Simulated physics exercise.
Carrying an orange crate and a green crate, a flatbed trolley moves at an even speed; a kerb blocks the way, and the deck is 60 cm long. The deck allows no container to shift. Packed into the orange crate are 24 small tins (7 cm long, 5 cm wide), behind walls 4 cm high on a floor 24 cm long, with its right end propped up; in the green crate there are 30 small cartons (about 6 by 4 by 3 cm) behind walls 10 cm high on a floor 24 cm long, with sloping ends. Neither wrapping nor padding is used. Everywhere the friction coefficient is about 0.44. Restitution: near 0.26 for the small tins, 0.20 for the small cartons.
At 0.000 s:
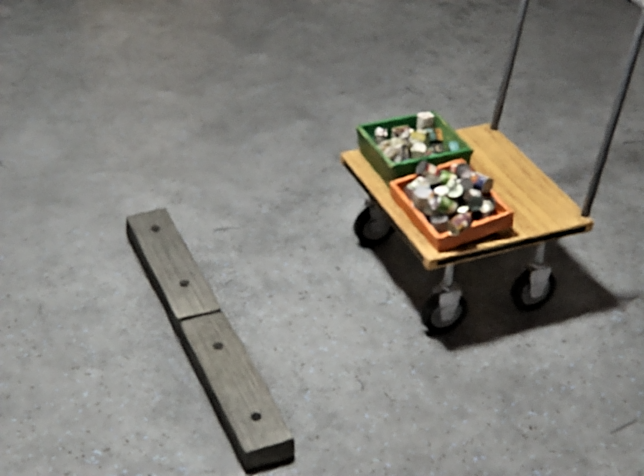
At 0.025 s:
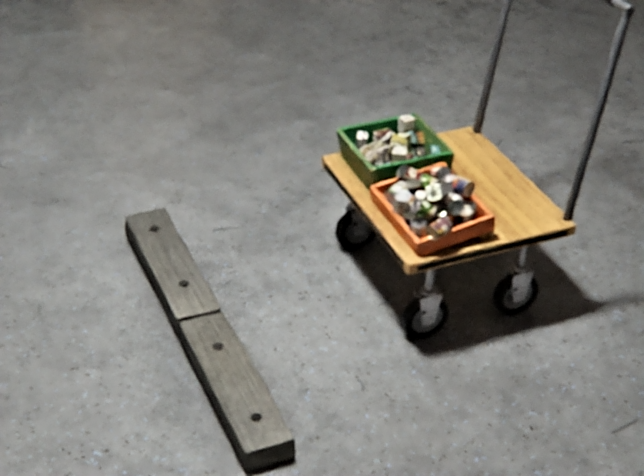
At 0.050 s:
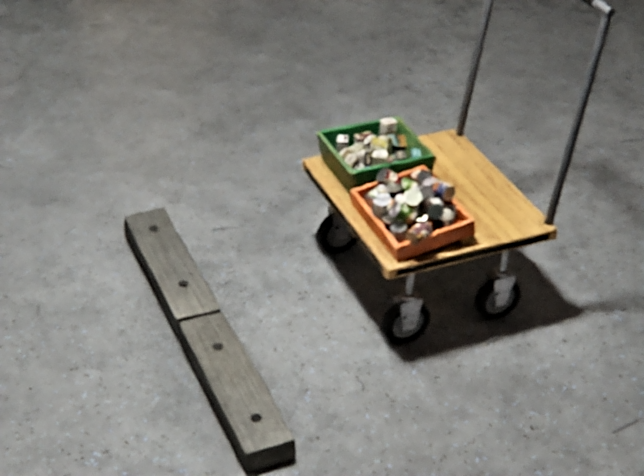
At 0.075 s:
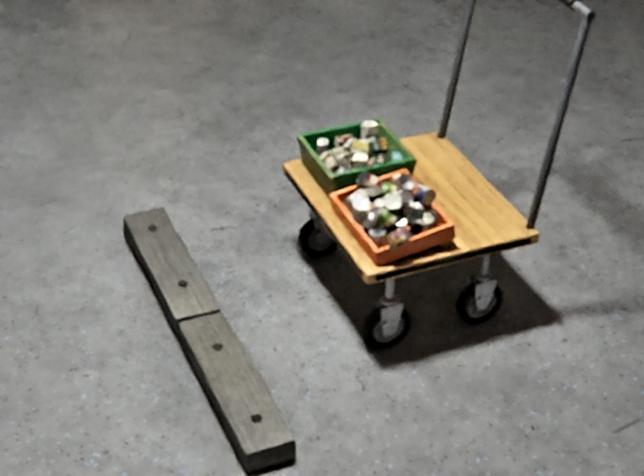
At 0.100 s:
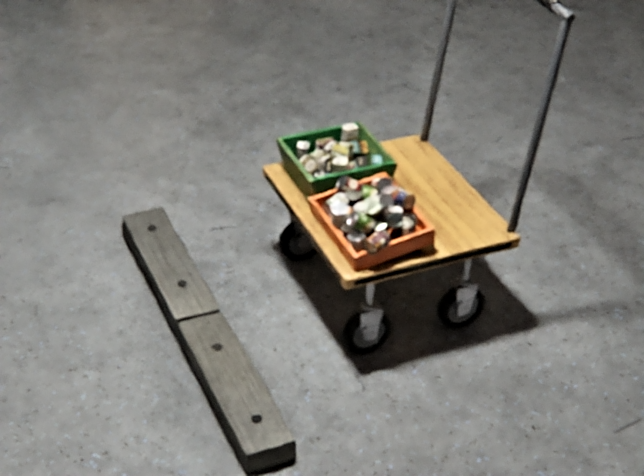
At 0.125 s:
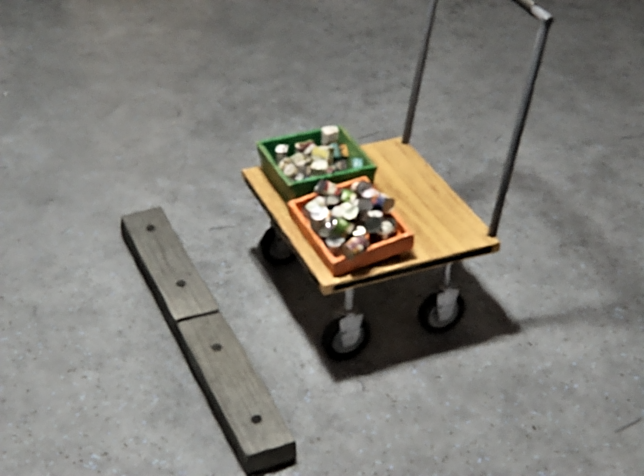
On a bare grey concrete floor, seen from above at an angle, a dark wooden kerb in two sections lies at the left. To its right stands a wooden-decked trolley with black wheels and a grey metal handle, carrying a green crate behind an orange one, both filled with small items. The trolley rolls steadily left towards the kerb, its load staying in place, while the camera shifts very slightly.
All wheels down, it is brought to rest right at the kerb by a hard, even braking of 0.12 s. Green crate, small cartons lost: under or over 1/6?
Under 1/6.
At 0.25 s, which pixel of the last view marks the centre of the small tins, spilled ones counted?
The middle is around (259, 240).
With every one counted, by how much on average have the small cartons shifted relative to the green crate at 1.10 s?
I'd put it at close to 6 cm toward the left.
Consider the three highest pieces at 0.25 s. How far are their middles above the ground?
On average roughly 50 centimetres up.
After 0.15 s, it begins to slow.
After 0.25 s, 3 of 24 out of the orange crate and 0 of 30 out of the green crate.
After 0.37 s, 10 of 24 out of the orange crate and 2 of 30 out of the green crate.
After 0.60 s, 10 of 24 out of the orange crate and 2 of 30 out of the green crate.
Final count (at 1.10 s), 10 of 24 out of the orange crate and 2 of 30 out of the green crate. Asked share, 2 of 30, 7 per cent.
